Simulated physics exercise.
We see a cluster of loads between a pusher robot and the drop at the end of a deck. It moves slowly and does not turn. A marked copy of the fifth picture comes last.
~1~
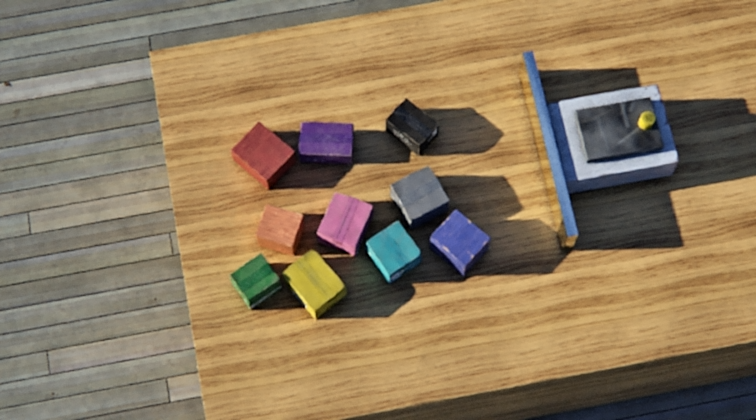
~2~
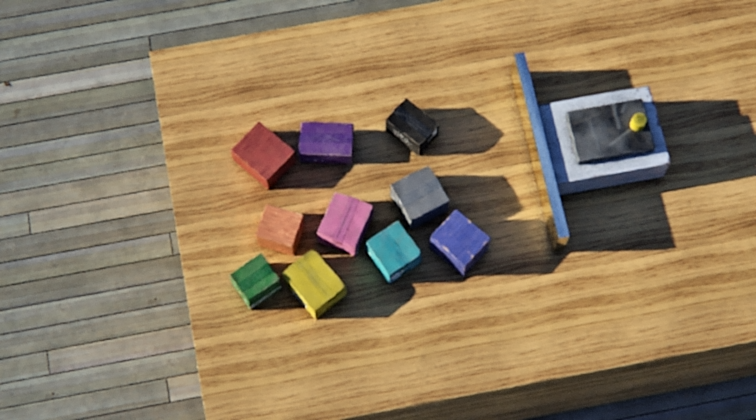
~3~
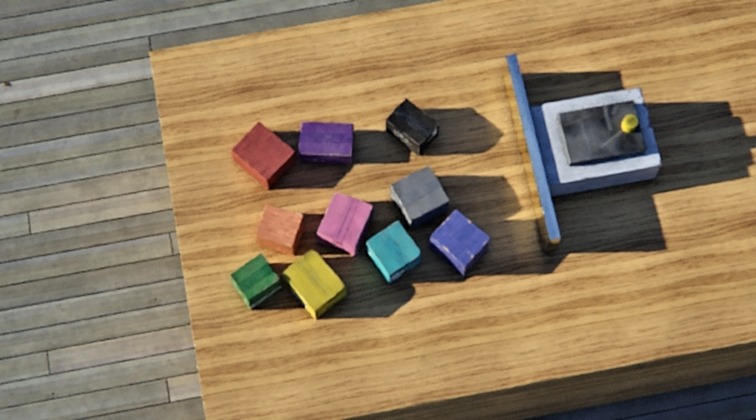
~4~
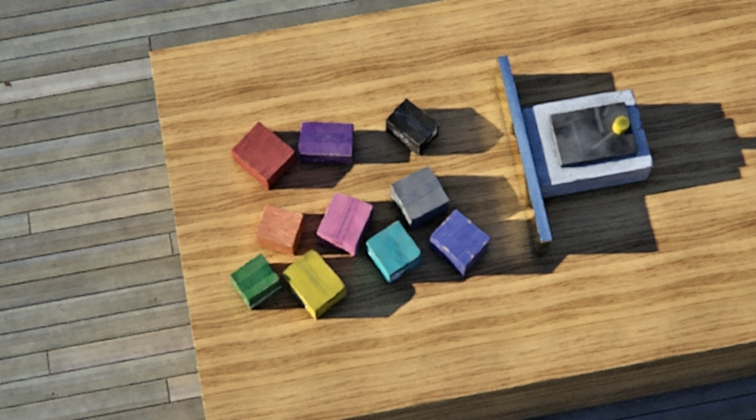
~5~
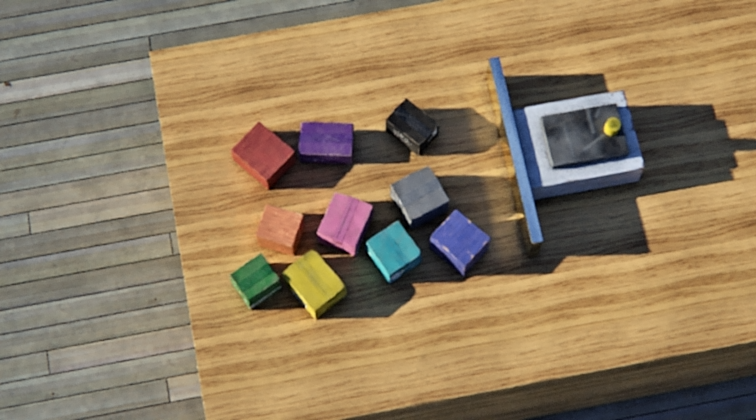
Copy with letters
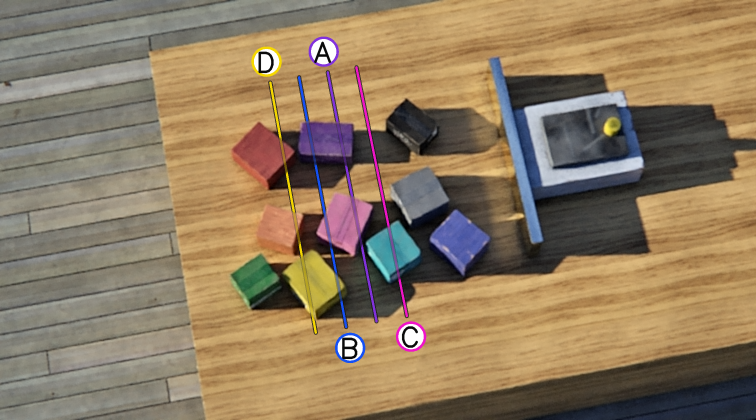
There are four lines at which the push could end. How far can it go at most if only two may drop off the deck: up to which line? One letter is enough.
At D, and not beyond.
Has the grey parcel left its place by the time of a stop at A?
Yes.
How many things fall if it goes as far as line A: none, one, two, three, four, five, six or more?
The count is none.
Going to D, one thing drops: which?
It is the green box.
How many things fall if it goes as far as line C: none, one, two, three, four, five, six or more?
In all, none.
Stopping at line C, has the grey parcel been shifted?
Yes.
On the marked copy, A at (351, 193); B at (322, 199); C at (381, 188); D at (292, 204).
Taking D. A third of the way, robot (500, 151); black parcel (397, 127); turquoise parcel (386, 254).
Two thirds of the way, robot (420, 165); green box (225, 287); orange crate (239, 232).
When it is over, robot (359, 176); green box over the edge; orange crate (185, 241); one fallen.
As for the rest, A is within the limit but short; B is within the limit but short; C is within the limit but short.
